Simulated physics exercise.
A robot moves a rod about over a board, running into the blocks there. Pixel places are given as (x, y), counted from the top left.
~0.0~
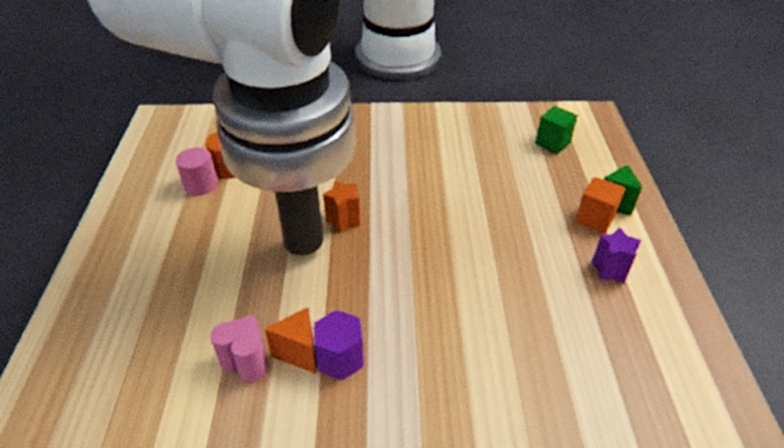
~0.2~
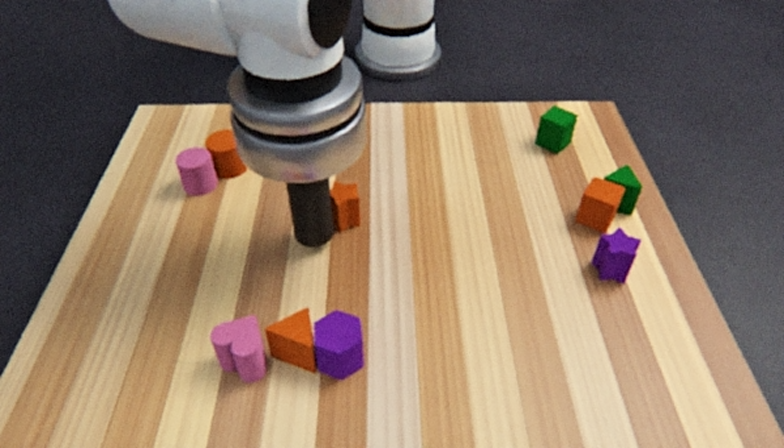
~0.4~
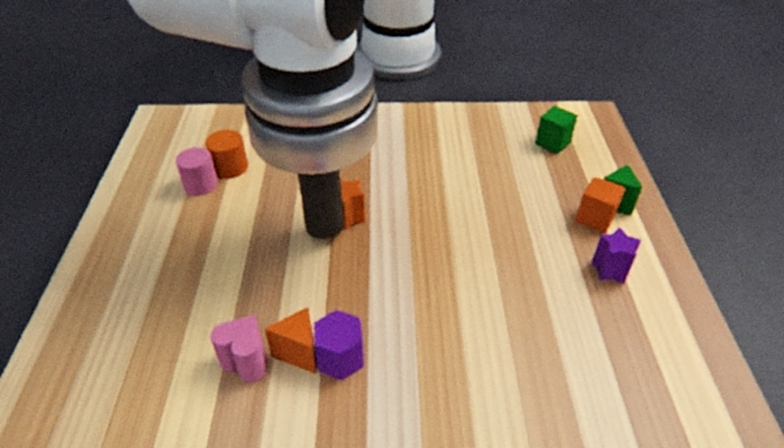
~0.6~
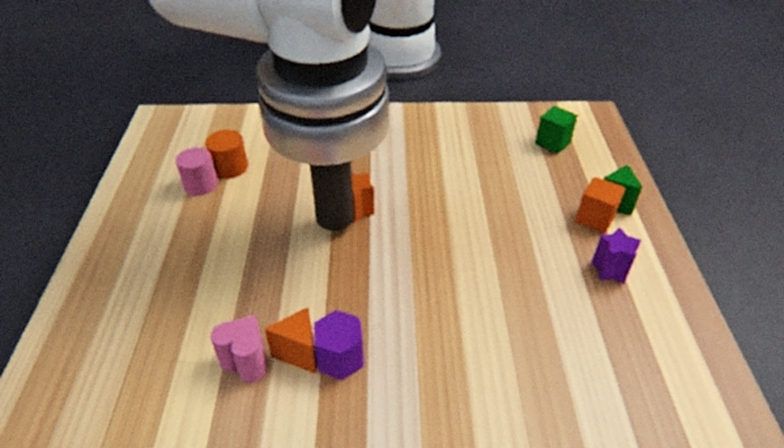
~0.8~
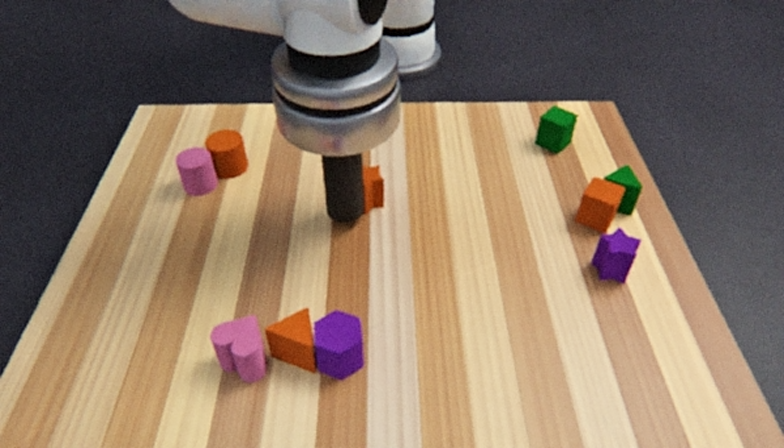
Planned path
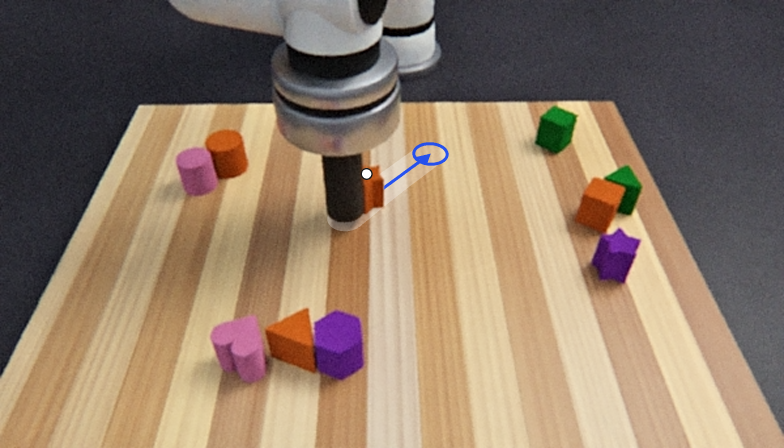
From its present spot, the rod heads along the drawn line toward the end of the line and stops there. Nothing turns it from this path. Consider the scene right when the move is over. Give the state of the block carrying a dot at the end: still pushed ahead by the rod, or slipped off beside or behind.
In front, I predict.
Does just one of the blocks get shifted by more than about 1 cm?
The answer is yes.
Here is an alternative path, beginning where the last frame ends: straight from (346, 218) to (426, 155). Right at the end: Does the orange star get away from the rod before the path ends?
I believe not.
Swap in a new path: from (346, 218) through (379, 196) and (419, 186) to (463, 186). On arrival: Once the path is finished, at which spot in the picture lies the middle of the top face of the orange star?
Its top centre lands on (434, 139).
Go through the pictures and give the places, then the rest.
The first frame shows rod's lower end (304, 241); orange star (342, 192).
The second frame shows rod (314, 234); blocks still.
The third frame shows rod (325, 226); orange star (346, 189).
The fourth frame shows rod (335, 218); orange star (356, 181).
The fifth frame shows rod (346, 210); orange star (367, 174).
Drawn move, in a line from (346, 218) to (430, 154); the dot is on the orange star.
On the path given first. One third of the way, rod (376, 186); orange star (397, 151).
Two thirds of the way, rod (405, 165); orange star (424, 132).
At the end, rod (431, 146); orange star (450, 114).
